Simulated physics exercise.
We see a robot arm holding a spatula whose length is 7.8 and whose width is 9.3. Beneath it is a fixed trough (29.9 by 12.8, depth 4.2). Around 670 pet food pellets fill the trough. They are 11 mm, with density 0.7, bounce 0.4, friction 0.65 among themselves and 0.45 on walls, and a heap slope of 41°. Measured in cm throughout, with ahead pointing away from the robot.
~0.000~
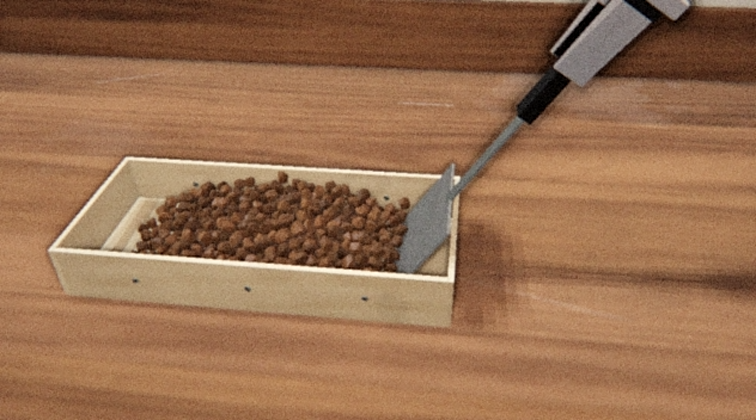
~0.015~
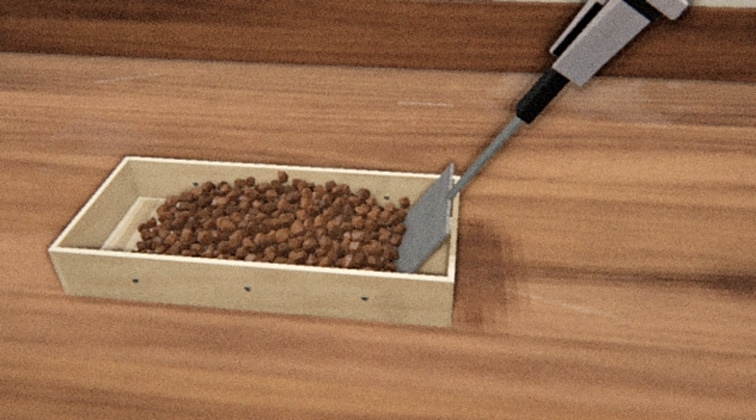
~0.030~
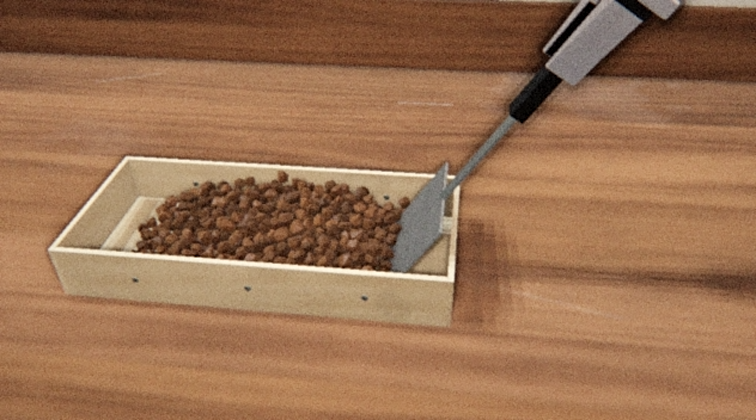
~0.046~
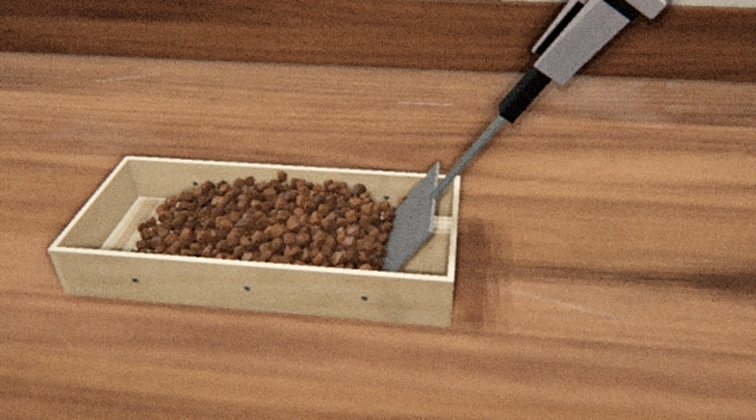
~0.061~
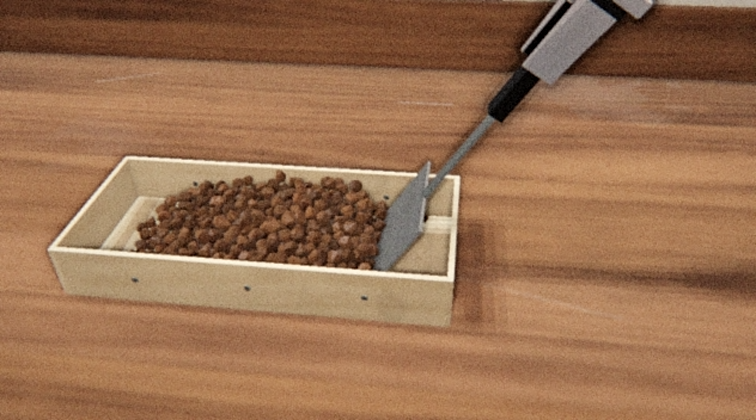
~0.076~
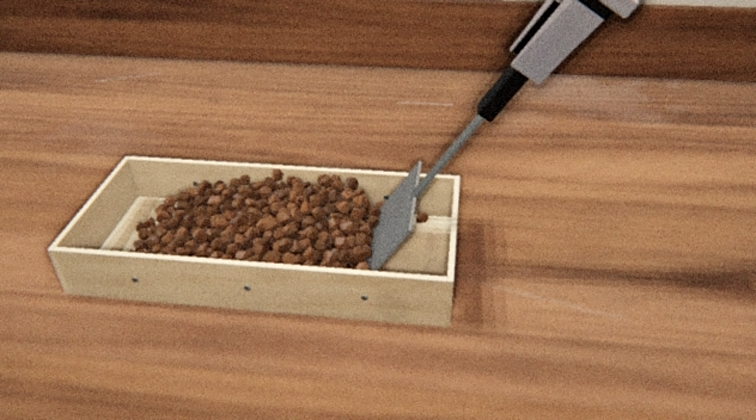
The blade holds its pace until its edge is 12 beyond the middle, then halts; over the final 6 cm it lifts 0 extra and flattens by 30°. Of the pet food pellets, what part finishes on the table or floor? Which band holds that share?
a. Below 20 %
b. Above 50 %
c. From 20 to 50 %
(a) Below 20 %.
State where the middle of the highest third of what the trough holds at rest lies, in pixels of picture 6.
The centre sits close to (154, 195).
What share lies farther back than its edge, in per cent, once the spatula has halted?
About 70 percent.
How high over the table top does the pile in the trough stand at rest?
8.0 cm.
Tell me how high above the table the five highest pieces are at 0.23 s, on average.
6 cm.
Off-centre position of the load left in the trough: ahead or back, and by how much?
Ahead, by around 8.0 cm.
After 0.23 s, sloping 57°, highest piece 7 above the table; 669 in the trough.
After 0.39 s, sloping 51°, highest piece 9 above the table; 649 in the trough, 3 on the table or floor, 17 on the blade or in flight.
After 0.67 s, sloping 27°, highest piece 8 above the table; 580 in the trough, 82 on the table or floor, 7 on the blade or in flight.
After 1.72 s, sloping 27°, highest piece 8 above the table; 576 in the trough, 92 on the table or floor, 1 on the blade or in flight.
In the end, 576 in the trough, 92 on the table or floor, 1 on the blade or in flight. That is 14 % on the table or floor.
